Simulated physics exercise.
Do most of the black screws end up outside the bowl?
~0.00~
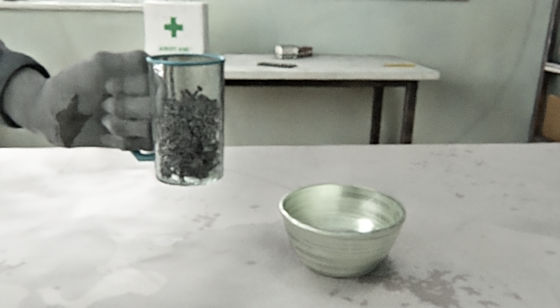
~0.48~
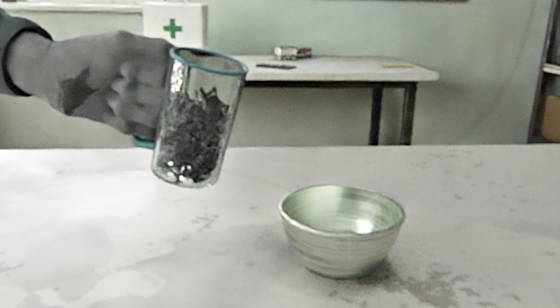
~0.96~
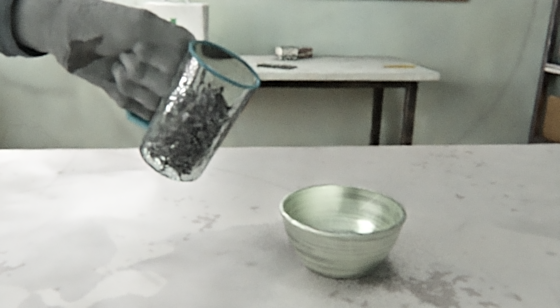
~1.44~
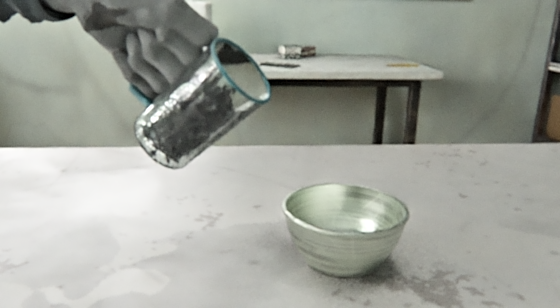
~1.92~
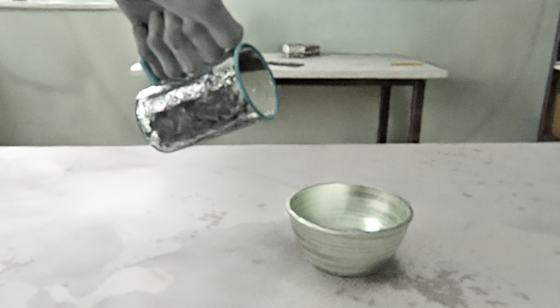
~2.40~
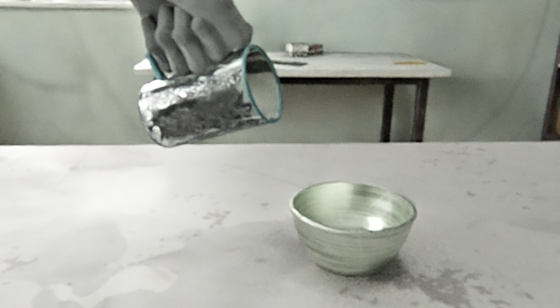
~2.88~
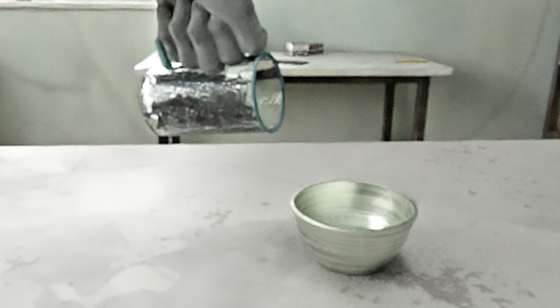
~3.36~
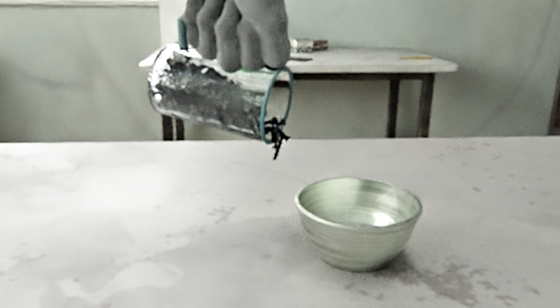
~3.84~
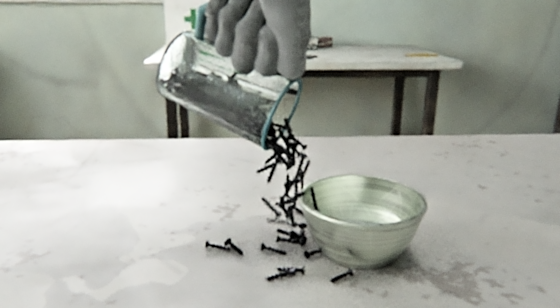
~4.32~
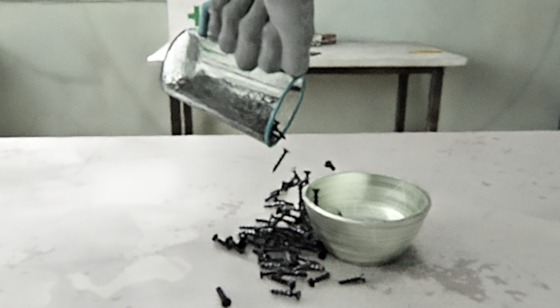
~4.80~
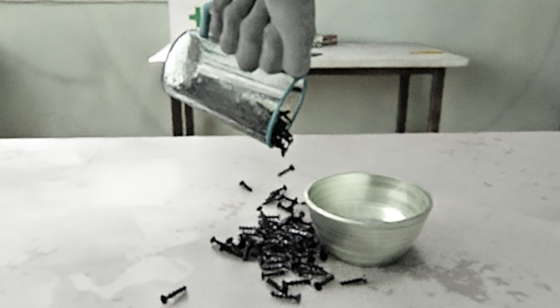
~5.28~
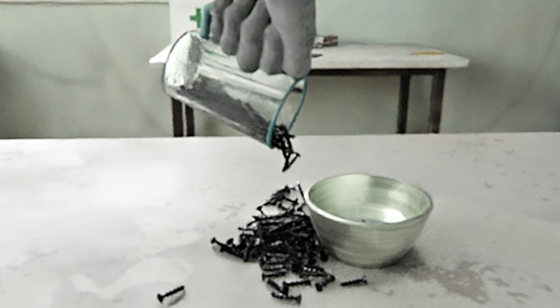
Yes, most of the screws land in a pile on the table to the left of the bowl.
